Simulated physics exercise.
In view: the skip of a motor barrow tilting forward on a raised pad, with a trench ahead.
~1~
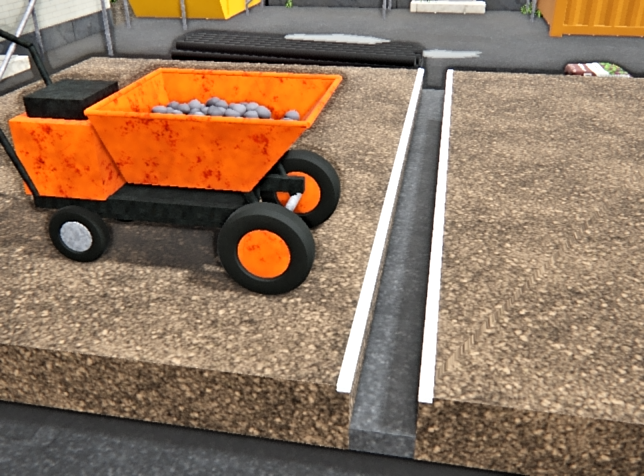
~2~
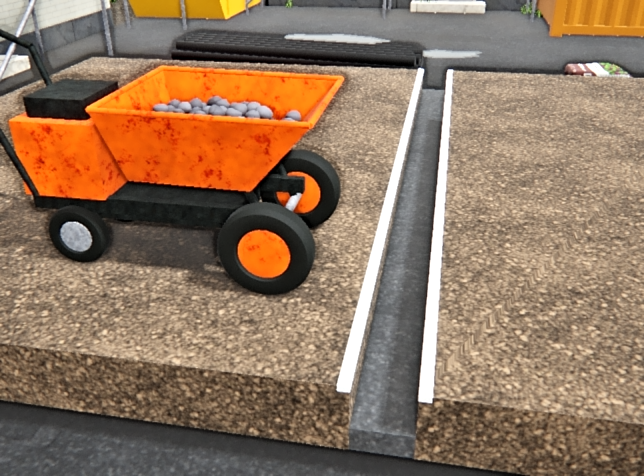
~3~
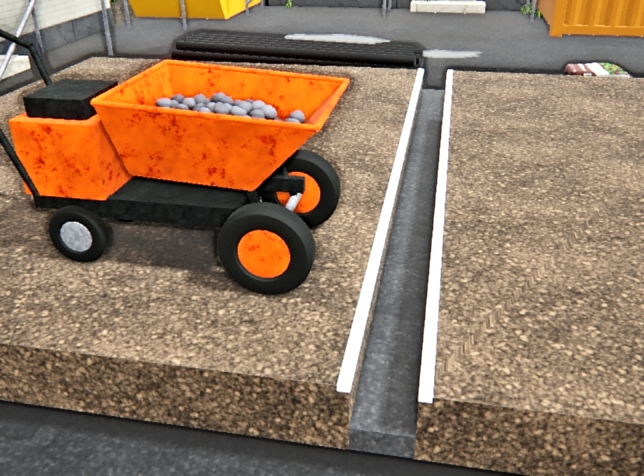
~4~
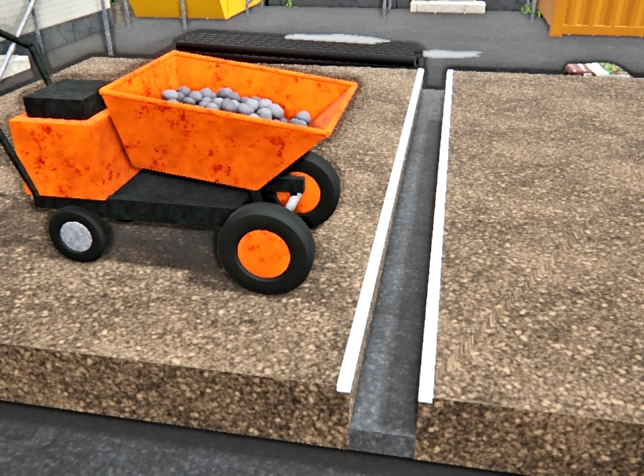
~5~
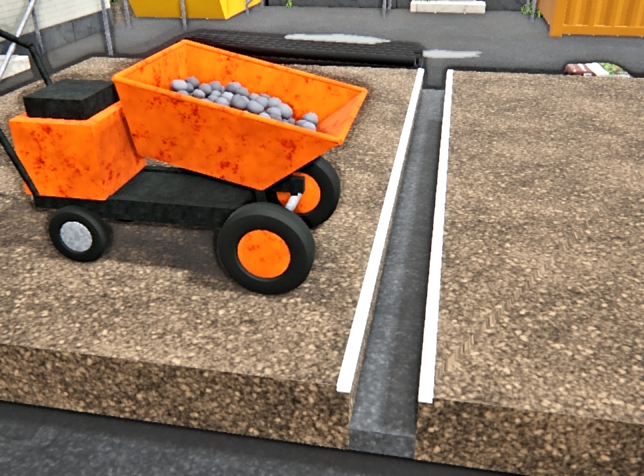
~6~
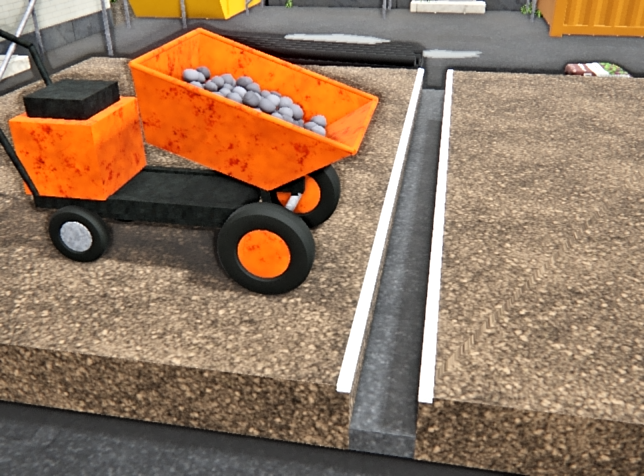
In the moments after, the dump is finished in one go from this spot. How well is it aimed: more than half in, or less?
The trench ends with under half of it.
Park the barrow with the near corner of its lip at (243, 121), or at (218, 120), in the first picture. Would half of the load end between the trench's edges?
First most of it, then above a half.
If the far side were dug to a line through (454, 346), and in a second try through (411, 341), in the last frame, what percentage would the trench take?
Roughly 40 per cent, and 10 per cent.
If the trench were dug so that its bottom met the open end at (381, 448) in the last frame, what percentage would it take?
Close to 10 per cent.
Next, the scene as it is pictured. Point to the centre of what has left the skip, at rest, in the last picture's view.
Near (495, 270).
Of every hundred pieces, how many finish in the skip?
Roughly 0 in a hundred.
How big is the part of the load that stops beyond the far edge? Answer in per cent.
Near 85 %.
Shortly afterwards, skip tipped steeply; the whole lot in the skip.
Next, skip tipped steeply; the bulk in the skip; a little in or heaped over the trench; a little beyond it; only a few falling.
Some moments later, skip tipped right over; a little in the skip; a little in or heaped over the trench; the bulk beyond it.
In the end, skip tipped right over; a little in or heaped over the trench; the bulk beyond it.
